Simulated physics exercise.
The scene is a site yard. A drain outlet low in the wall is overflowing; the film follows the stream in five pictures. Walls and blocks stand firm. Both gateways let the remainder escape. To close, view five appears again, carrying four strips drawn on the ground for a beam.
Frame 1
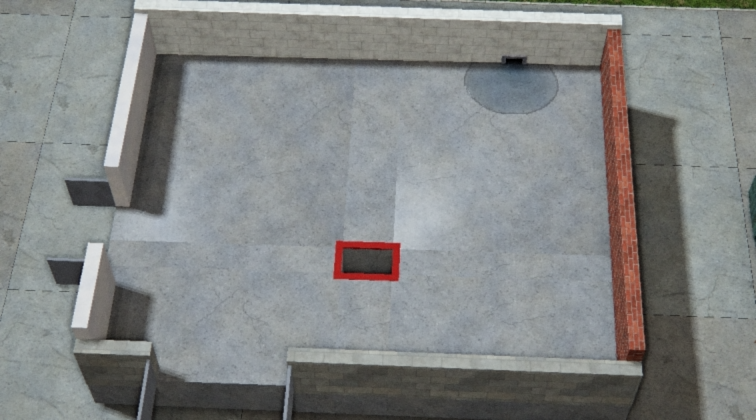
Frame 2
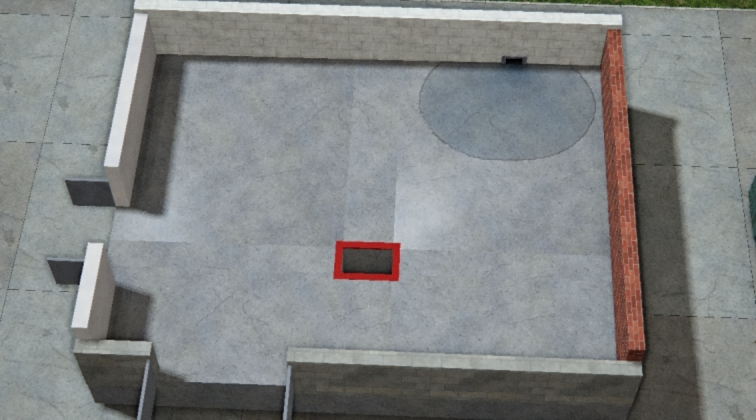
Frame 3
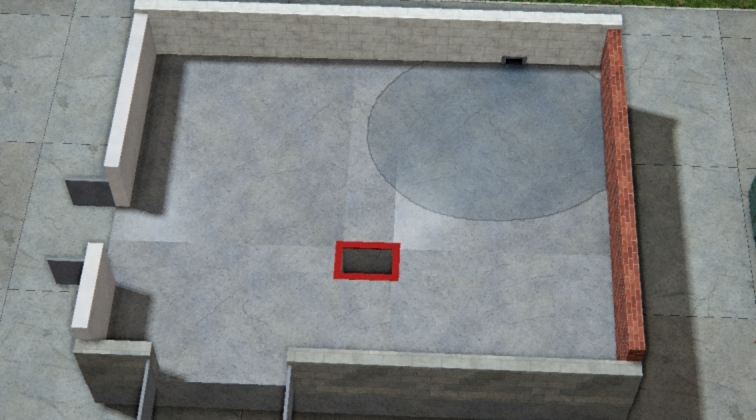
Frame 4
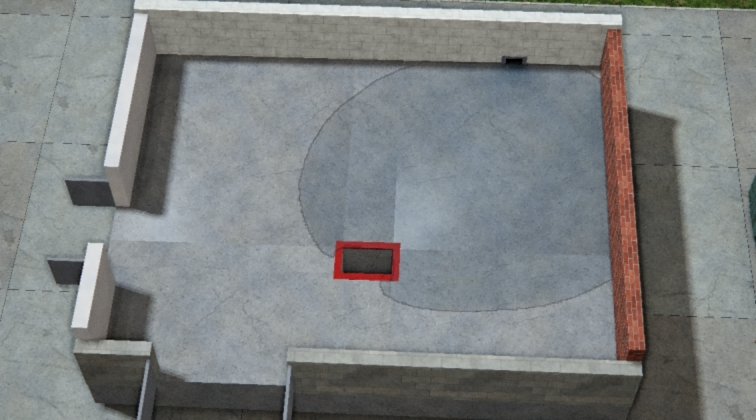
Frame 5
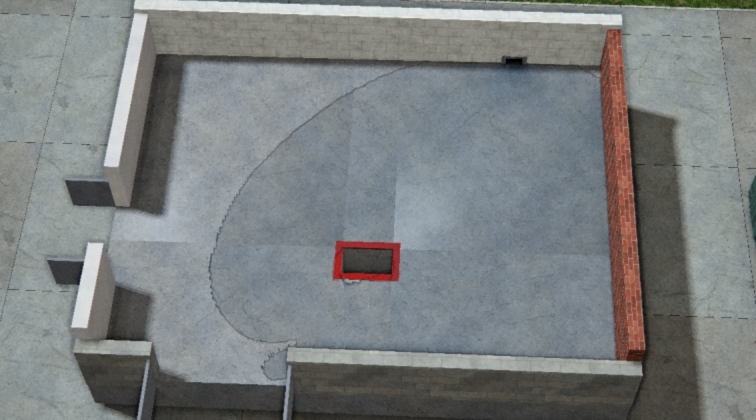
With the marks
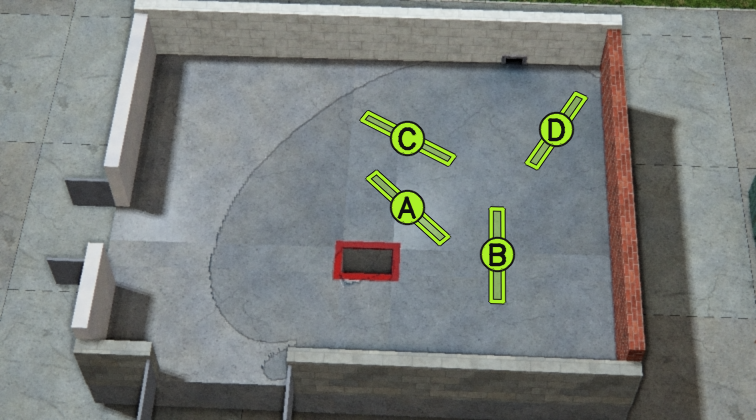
A darker wet patch spreads across the pale grey floor of a walled yard, seen from high above by a camera that stays still. A red-rimmed rectangular pit sits near the middle, with a brick-red wall on the right, pale walls elsewhere and openings at left and lower left. The patch widens from a small dark outlet at the upper right, surrounds the pit, then reaches the near wall.
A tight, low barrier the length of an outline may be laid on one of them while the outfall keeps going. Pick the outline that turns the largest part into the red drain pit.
D is best.
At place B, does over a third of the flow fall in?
No, it does not.
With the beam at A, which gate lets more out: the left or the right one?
More leaves on the right.
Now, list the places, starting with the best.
Best to worst: D, B, C, A.
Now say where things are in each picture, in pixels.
Outfall at (514, 60); red drain pit at (367, 261); open gate at (123, 244); open gate at (225, 370); front seen at (474, 97), 3 % of the ground wet; red drain pit still dry, in the first frame.
Front seen at (436, 133), 11 % of the ground wet; red drain pit still dry, in the second frame.
Front seen at (421, 201), 23 % of the ground wet; red drain pit still dry, in the third frame.
Front seen at (385, 288), 42 % of the ground wet; red drain pit taking water, in the fourth frame.
Front seen at (235, 325), 64 % of the ground wet; red drain pit taking water, in the fifth frame.
On the marked copy, A from (372, 175) to (444, 240); B from (497, 301) to (497, 209); C from (365, 116) to (451, 160); D from (531, 165) to (580, 95).
If A is chosen, next to none of the stream goes into the red drain pit, about 99 % out by the gates.
If B is chosen, about 20 % of the stream goes into the red drain pit, about 80 % out by the gates.
If C is chosen, about 8 % of the stream goes into the red drain pit, about 92 % out by the gates.
If D is chosen, about 29 % of the stream goes into the red drain pit, about 70 % out by the gates.
